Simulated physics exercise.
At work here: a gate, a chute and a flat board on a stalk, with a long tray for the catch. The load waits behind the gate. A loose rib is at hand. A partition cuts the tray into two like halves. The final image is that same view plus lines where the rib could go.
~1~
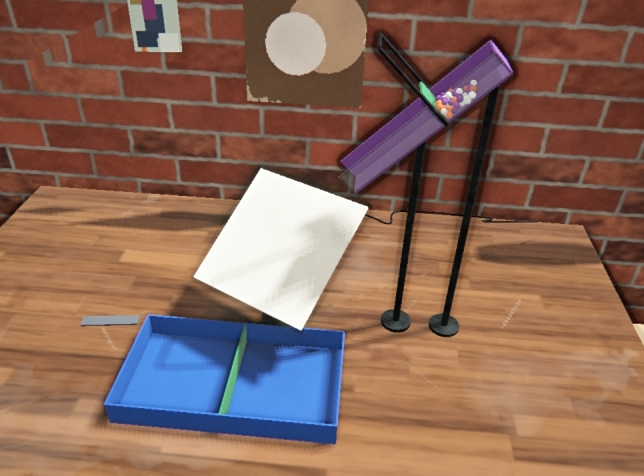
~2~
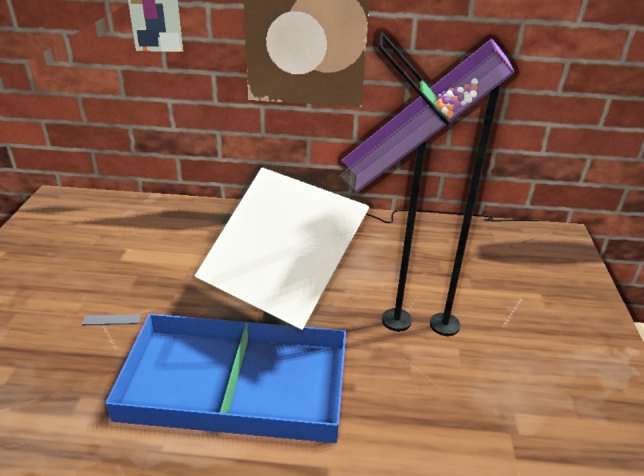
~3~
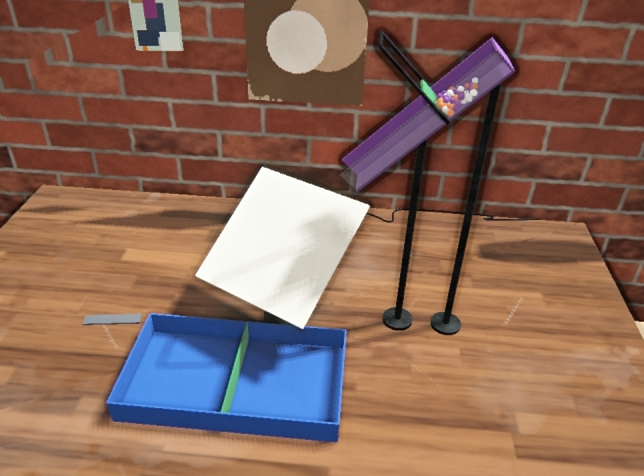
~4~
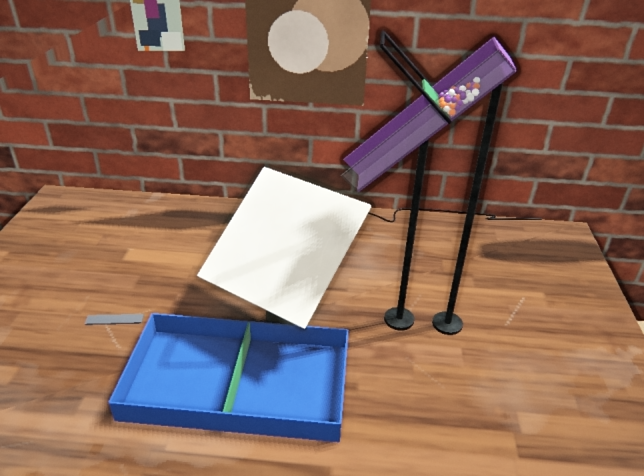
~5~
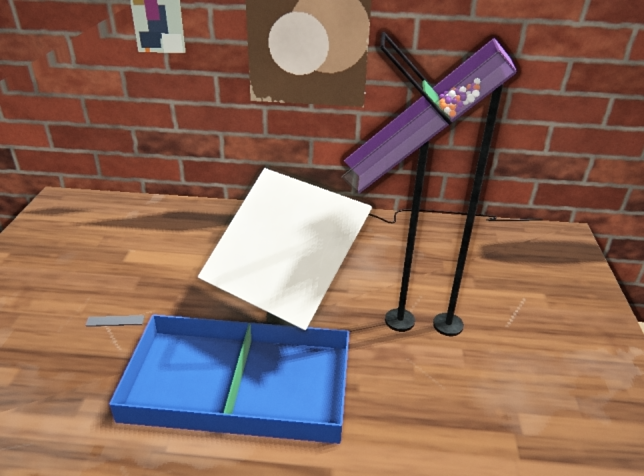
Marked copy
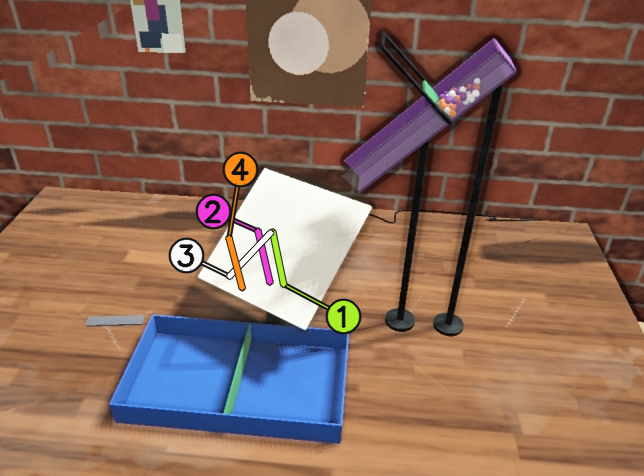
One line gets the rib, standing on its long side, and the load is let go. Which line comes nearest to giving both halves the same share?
It is 4.
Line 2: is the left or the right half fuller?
The right half.
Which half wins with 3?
More lands on the left.
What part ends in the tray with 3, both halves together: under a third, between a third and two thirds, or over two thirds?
It is between a third and two thirds.
On the marked copy, line 1 from (272, 232) to (283, 284); line 2 from (257, 231) to (269, 282); line 3 from (270, 232) to (229, 276); line 4 from (229, 238) to (242, 287).
Choosing 1, of what is caught, about a tenth in the left half, almost all in the right.
Choosing 2, of what is caught, about a tenth in the left half, almost all in the right.
Choosing 3, of what is caught, the larger part in the left half, about a tenth in the right.
Choosing 4, of what is caught, roughly a third in the left half, roughly two thirds in the right.
